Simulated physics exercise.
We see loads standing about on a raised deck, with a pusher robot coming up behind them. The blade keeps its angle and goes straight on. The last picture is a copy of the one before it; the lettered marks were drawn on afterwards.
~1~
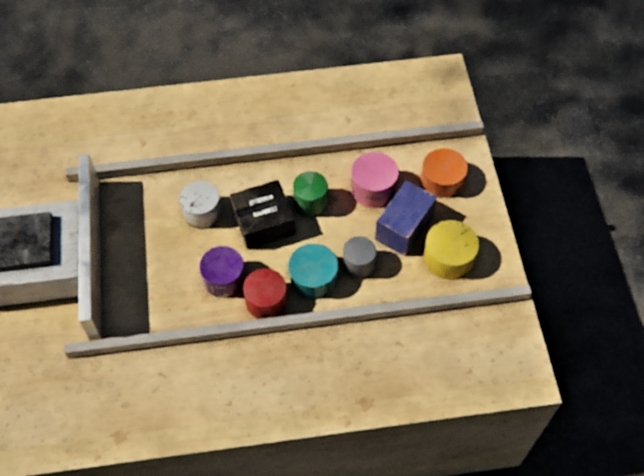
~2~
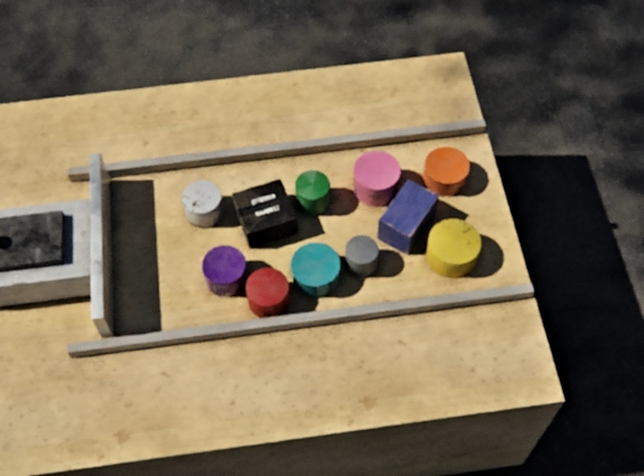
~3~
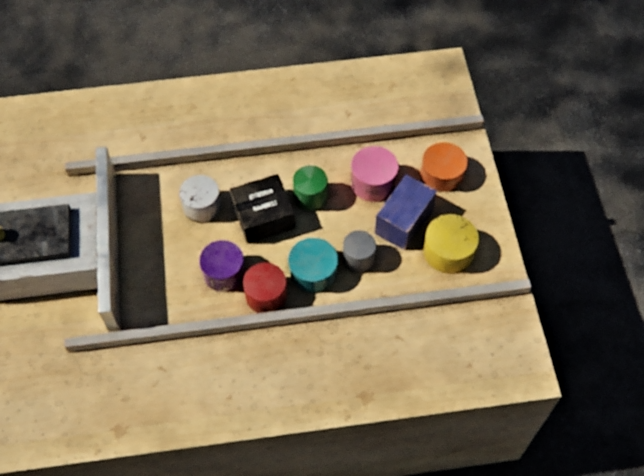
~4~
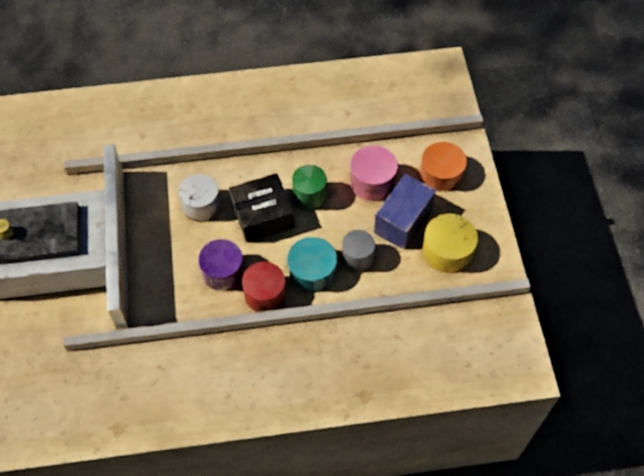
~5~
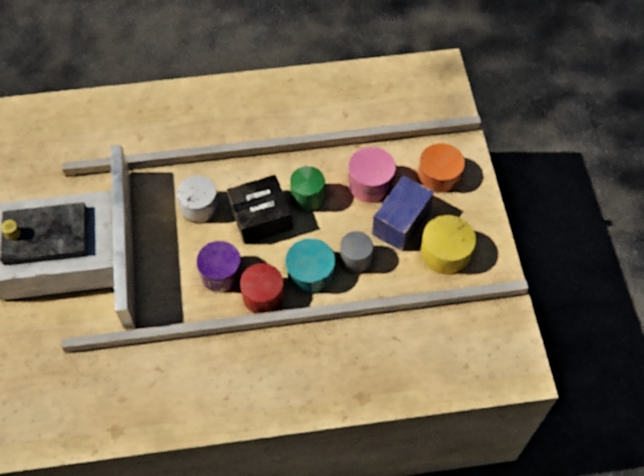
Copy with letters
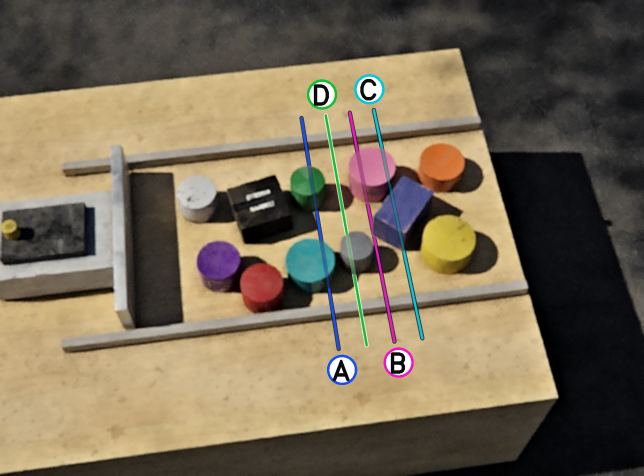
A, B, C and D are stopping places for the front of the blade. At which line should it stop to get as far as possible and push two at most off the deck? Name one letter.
Line C.
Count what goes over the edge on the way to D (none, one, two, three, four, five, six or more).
By then, none.
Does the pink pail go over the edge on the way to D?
No.
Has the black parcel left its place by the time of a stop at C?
Yes.
On the copy, A at (319, 225); B at (371, 219); C at (396, 216); D at (345, 222).
On C. First, robot (152, 219); red canister (278, 291); white canister (243, 187).
Then, robot (252, 208); orange pail (450, 164); yellow canister (463, 242).
Finally, robot (329, 199); orange pail over the edge; yellow canister (509, 233); one fallen.
By contrast, A is within the limit but short; B is within the limit but short; D is within the limit but short.
